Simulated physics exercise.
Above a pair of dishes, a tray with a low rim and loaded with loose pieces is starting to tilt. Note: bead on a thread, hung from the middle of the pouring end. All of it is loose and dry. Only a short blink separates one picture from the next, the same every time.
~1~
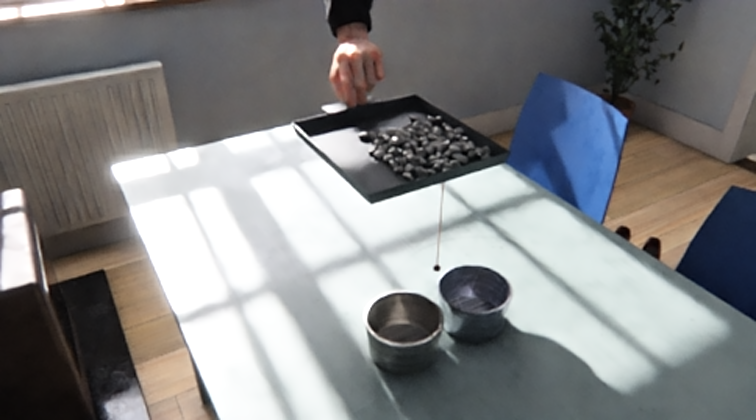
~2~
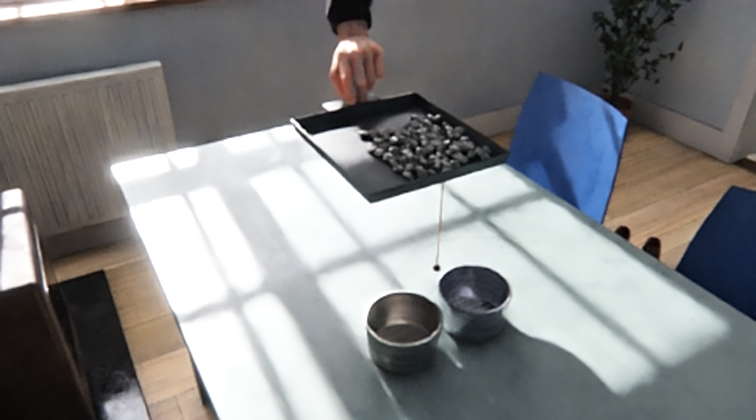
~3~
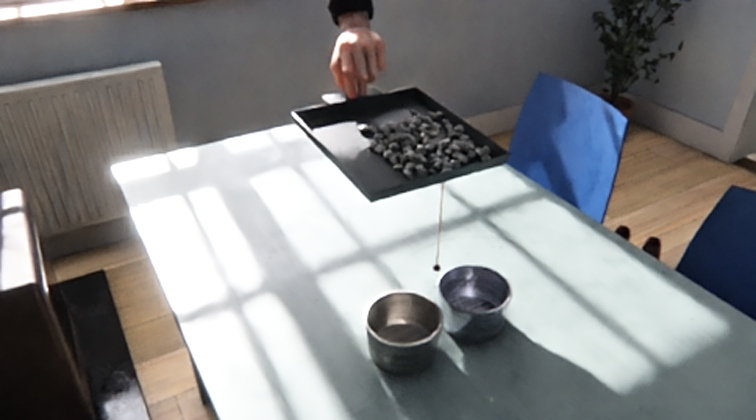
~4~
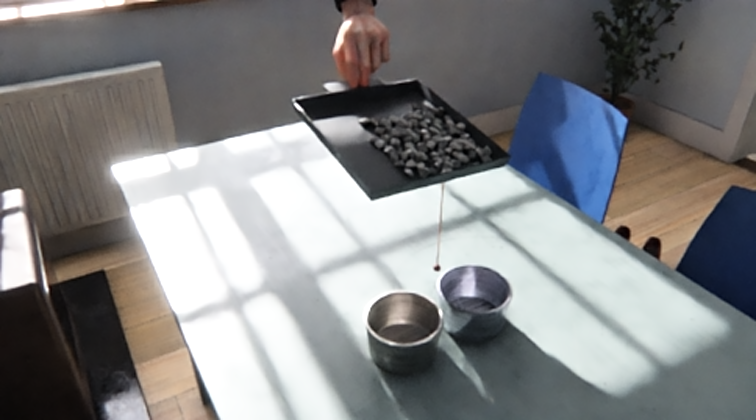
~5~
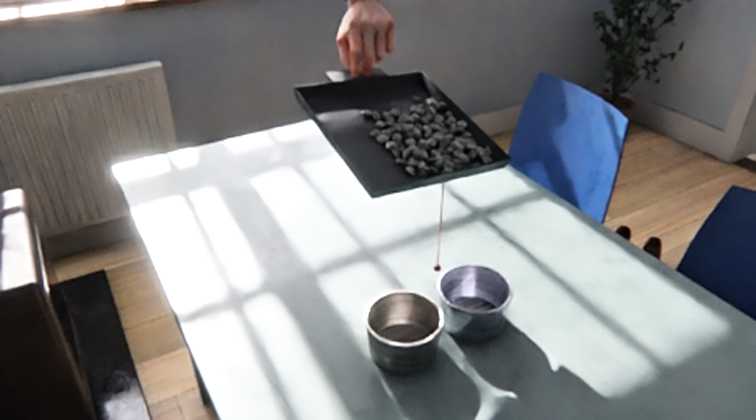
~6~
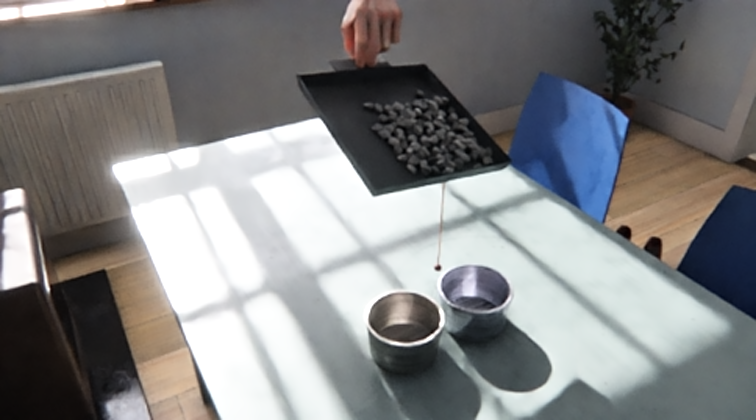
Sunlit room with a table, a hand raising the back of a dark tray of gravel, tilting it above two metal dishes.
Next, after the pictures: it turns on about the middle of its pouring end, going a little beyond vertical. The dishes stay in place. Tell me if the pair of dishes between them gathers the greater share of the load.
They do not.
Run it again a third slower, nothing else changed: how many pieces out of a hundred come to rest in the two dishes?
That works out at about 30 percent.
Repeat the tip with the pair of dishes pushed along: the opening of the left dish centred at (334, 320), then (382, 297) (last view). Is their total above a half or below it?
Short of half and then Short of half.
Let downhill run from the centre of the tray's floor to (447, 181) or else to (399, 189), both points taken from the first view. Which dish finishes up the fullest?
Try 1: Right-side dish. Try 2: Left-side dish.
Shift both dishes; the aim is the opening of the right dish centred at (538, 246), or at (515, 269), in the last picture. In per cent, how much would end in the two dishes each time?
It works out to 70 percent and then 80 percent.
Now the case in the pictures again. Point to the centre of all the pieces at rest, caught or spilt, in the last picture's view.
Last view, resting centre - approx. (505, 304).
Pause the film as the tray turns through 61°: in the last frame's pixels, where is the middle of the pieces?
Centre estimate: (468, 148).
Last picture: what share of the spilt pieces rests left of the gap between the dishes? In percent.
Near 0 in a hundred.
Shortly afterwards, tray tipped steeply; the whole lot on the tray.
Next, tray tipped right over; near a quarter on the tray; near a quarter in the right dish; near a quarter outside both; near a third in the air.
Some moments later, tray tipped past a quarter turn; near a third in the right dish; near two thirds outside both.
In the end, tray tipped past a quarter turn; none at all in the left dish; near a third in the right dish; near two thirds outside both.
